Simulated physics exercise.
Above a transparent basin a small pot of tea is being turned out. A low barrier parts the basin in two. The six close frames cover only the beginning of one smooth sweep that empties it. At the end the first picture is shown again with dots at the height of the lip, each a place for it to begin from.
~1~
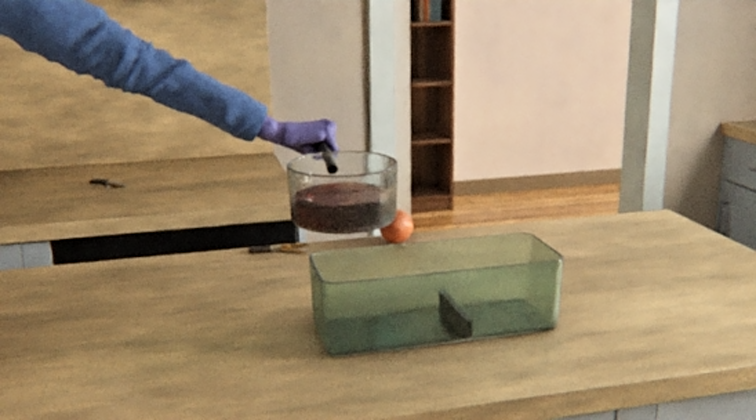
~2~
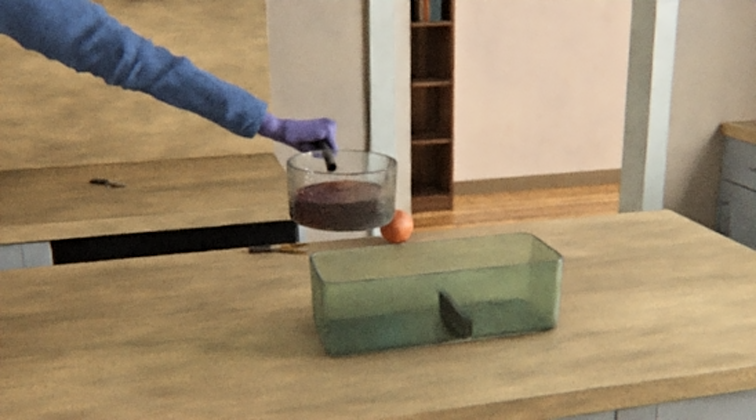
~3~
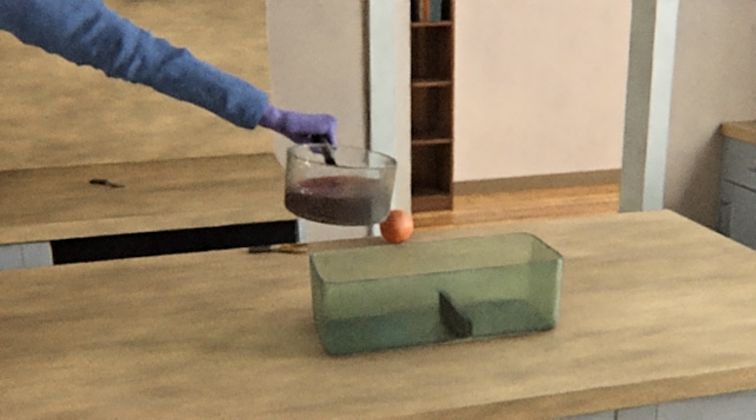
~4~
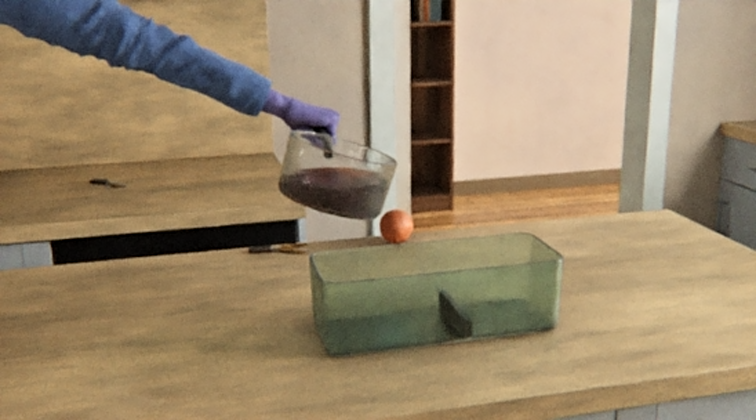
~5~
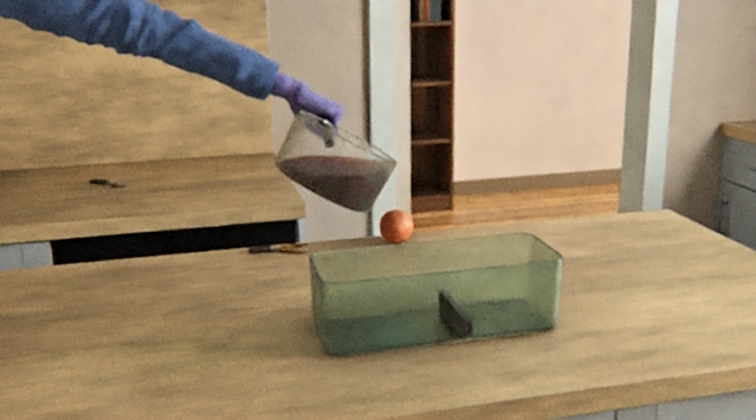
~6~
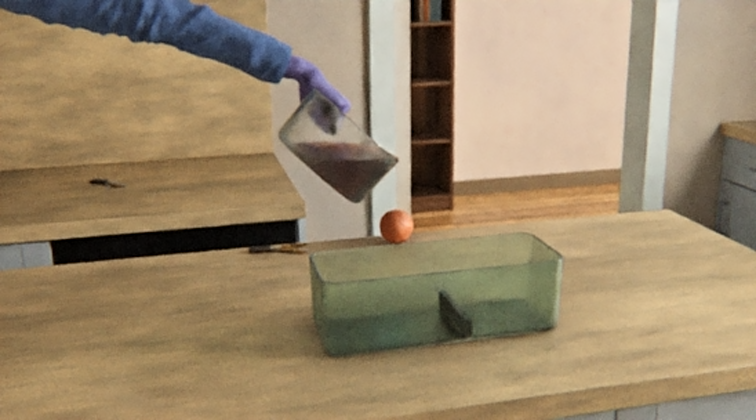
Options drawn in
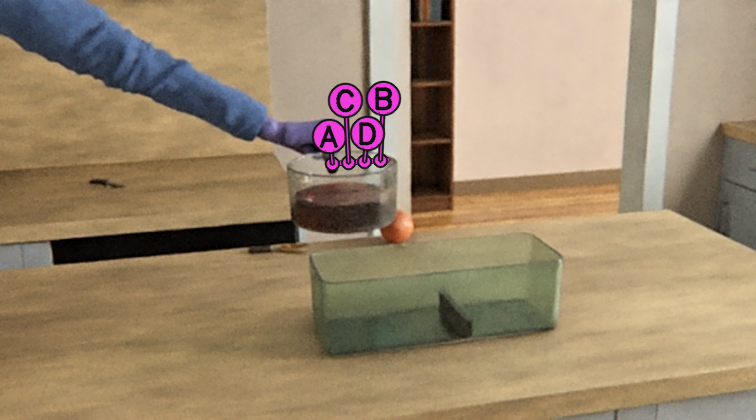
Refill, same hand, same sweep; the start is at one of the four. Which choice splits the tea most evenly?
It is B.
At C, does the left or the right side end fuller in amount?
The left one.
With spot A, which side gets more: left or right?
The left one.
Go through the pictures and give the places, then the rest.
Upright, lip at (394, 159); basin from (326, 355) to (557, 327); top of the wall at (455, 304); nothing has left yet.
Tipped about 2°, lip at (394, 159); nothing has left yet.
Tipped about 8°, lip at (394, 159); nothing has left yet.
Tipped about 18°, lip at (394, 159); nothing has left yet.
Tipped about 30°, lip at (394, 159); nothing has left yet.
Tipped about 44°, lip at (394, 159); tea is over the lip, down to (394, 159).
On the marked copy, A at (332, 163); B at (380, 160); C at (348, 162); D at (364, 161).
Choosing A, about 79 % ends left of the wall and 19 % right of it.
Choosing B, about 46 % ends left of the wall and 53 % right of it.
Choosing C, about 80 % ends left of the wall and 18 % right of it; 3 % is lost outside.
Choosing D, about 85 % ends left of the wall and 13 % right of it.
